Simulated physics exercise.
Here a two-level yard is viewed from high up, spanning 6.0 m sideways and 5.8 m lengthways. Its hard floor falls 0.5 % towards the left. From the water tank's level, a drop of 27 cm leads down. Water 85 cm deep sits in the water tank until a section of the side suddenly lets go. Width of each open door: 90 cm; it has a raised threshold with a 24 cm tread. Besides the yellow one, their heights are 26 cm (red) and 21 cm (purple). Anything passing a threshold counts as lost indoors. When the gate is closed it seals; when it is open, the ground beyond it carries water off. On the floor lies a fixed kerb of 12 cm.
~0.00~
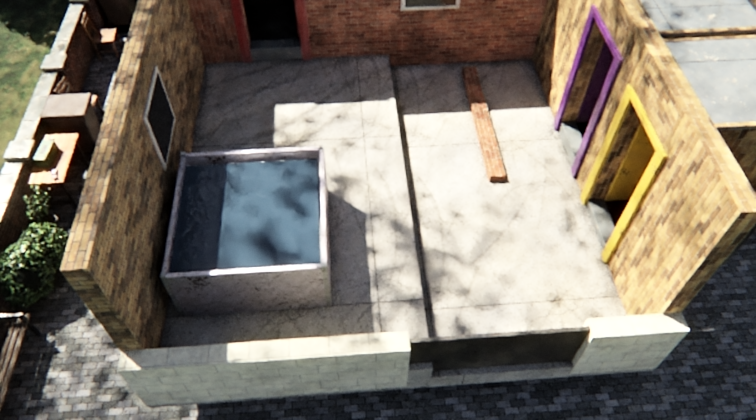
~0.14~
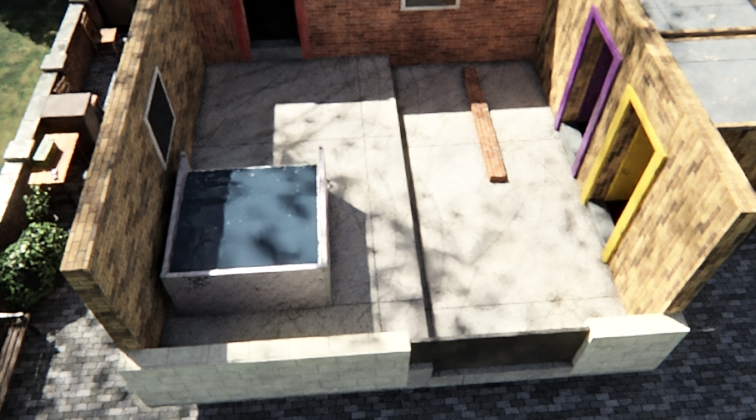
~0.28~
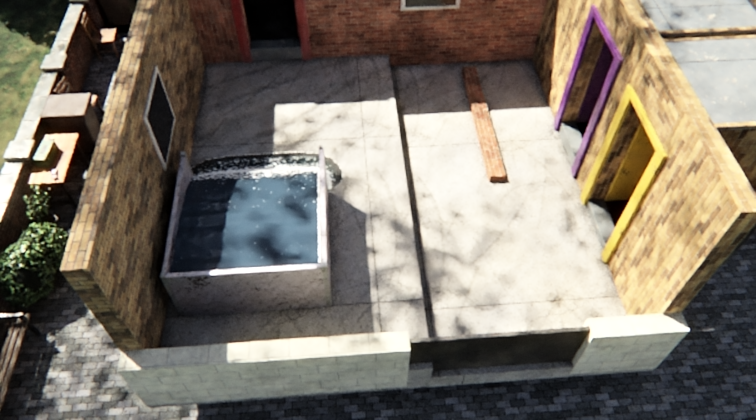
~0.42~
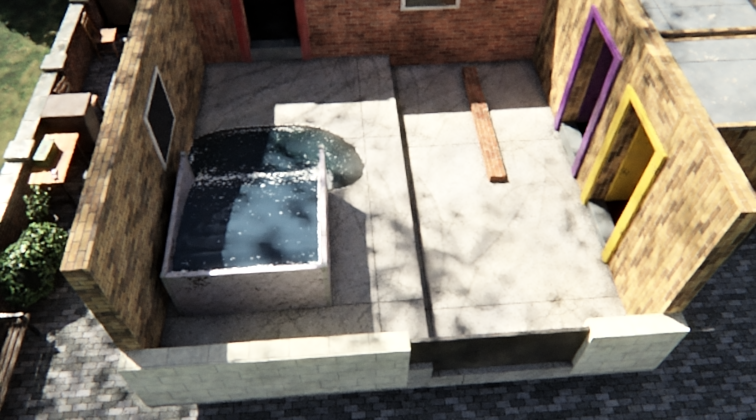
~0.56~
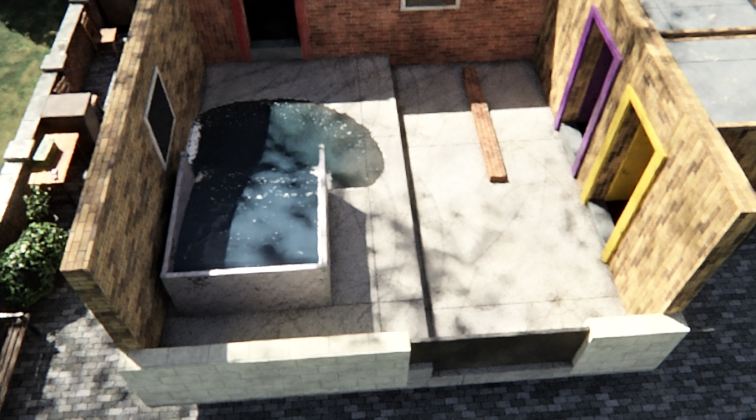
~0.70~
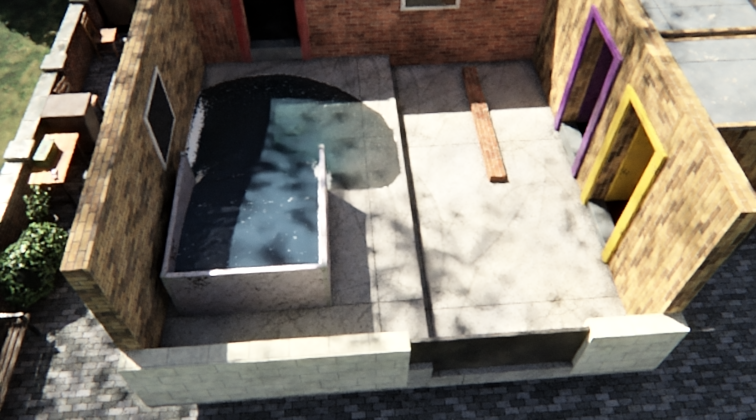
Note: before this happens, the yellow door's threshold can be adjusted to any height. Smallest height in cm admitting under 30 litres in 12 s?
Roughly 11.5 centimetres.
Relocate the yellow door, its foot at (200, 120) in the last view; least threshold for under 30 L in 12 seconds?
Around 18 cm would do it.
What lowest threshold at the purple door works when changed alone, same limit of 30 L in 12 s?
Roughly 8.5 cm at purple.
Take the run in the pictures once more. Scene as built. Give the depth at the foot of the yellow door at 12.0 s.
Lab note: Depth approx. 13.0 cm.
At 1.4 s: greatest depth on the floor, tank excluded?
Max depth: Around 58 cm.
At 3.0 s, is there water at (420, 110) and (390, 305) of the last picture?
Respectively: Inundated, missed.
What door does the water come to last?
The yellow door.
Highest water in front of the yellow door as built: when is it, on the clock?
Peak: Close to 9.0 s.
After 1.4 s water covers 35 % of the floor, deepest (58 cm) near (215, 70); it has not reached the yellow door.
After 3.0 s water covers 45 % of the floor, deepest (35 cm) near (530, 60); it has not reached the yellow door.
After 12.0 s water covers 90 % of the floor, deepest (28 cm) near (530, 60); 13 cm at the yellow door, 16 litres in over its 13 cm threshold.
At the yellow door as built, the water arrived by 4.1 s and peaked near 19 cm at 9.0 s.
Run again over the same 12 s with other heights there, 38 litres in over 10.5 cm, 11 litres over 14 cm. The limit of 30 litres is kept from about 11.5 cm up.
